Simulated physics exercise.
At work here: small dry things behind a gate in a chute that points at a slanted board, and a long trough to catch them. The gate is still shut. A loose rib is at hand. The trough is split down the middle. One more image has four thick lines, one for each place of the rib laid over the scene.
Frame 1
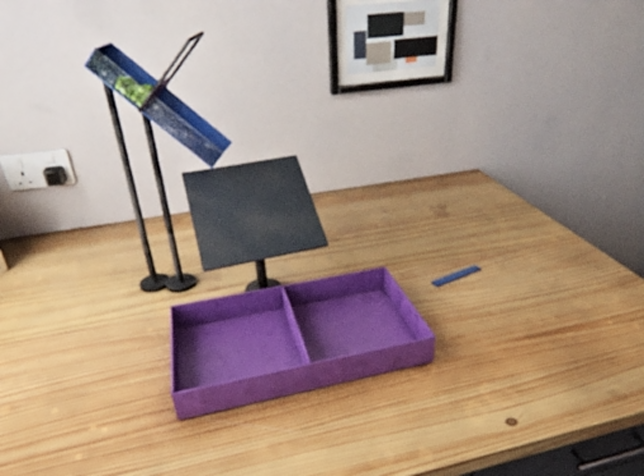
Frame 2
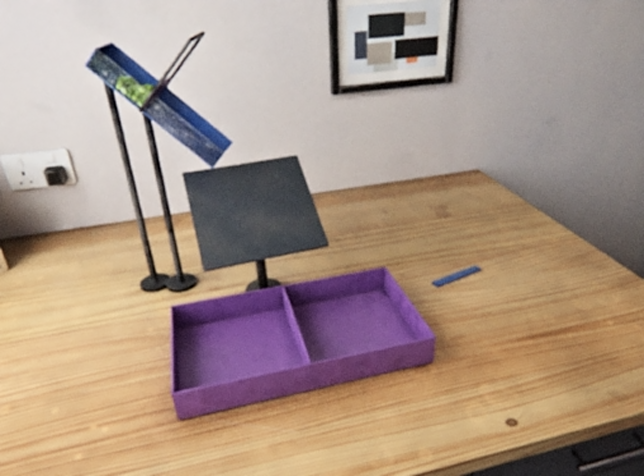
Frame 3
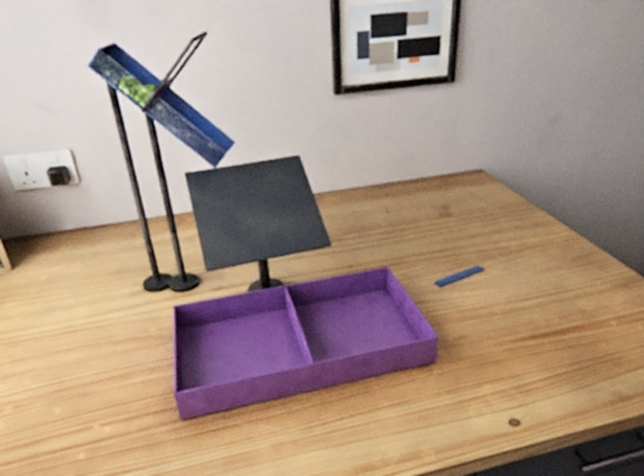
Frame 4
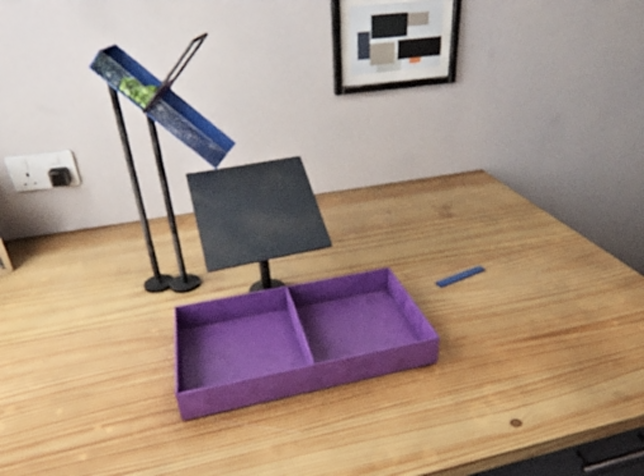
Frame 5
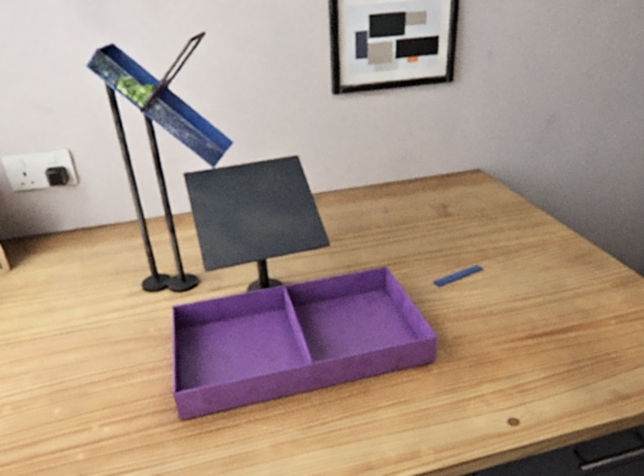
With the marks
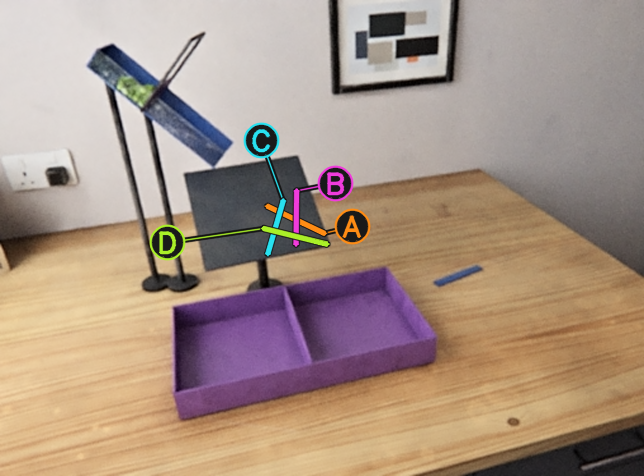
In the video, a blue chute holding small green items behind a wire gate slopes toward a tilted dark board above a divided purple trough on a wooden table; nothing moves apart from a slight shift of the view.
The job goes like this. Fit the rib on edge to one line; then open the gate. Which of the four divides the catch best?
Best: B.
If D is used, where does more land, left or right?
More lands on the right.
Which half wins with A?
More lands on the right.
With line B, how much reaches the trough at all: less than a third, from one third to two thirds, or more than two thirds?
Line B gives more than two thirds.
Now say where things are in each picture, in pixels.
The first frame shows load behind the gate near (140, 89), dried peas; lip of the chute near (217, 162), sloping fairly steeply.
The second frame shows middle of the board near (254, 208), tilted fairly steeply; middle of its low edge near (269, 257); of its high edge near (241, 163).
The third frame shows front corners of the trough near (175, 393) and (437, 337); front end of its middle wall near (313, 364); gate still shut near (165, 85).
The fourth frame shows middle of the load near (145, 91); lip near (221, 163).
The fifth frame shows middle of the load near (142, 90); lip near (218, 162).
On the marked copy, line A from (267, 206) to (324, 233); line B from (296, 190) to (296, 244); line C from (283, 200) to (267, 253); line D from (263, 228) to (326, 244).
If A is chosen, of what is caught, close to a quarter in the left half, the bulk in the right.
If B is chosen, of what is caught, close to half in the left half, close to half in the right.
If C is chosen, of what is caught, the bulk in the left half, close to a quarter in the right.
If D is chosen, of what is caught, a small share in the left half, the bulk in the right.
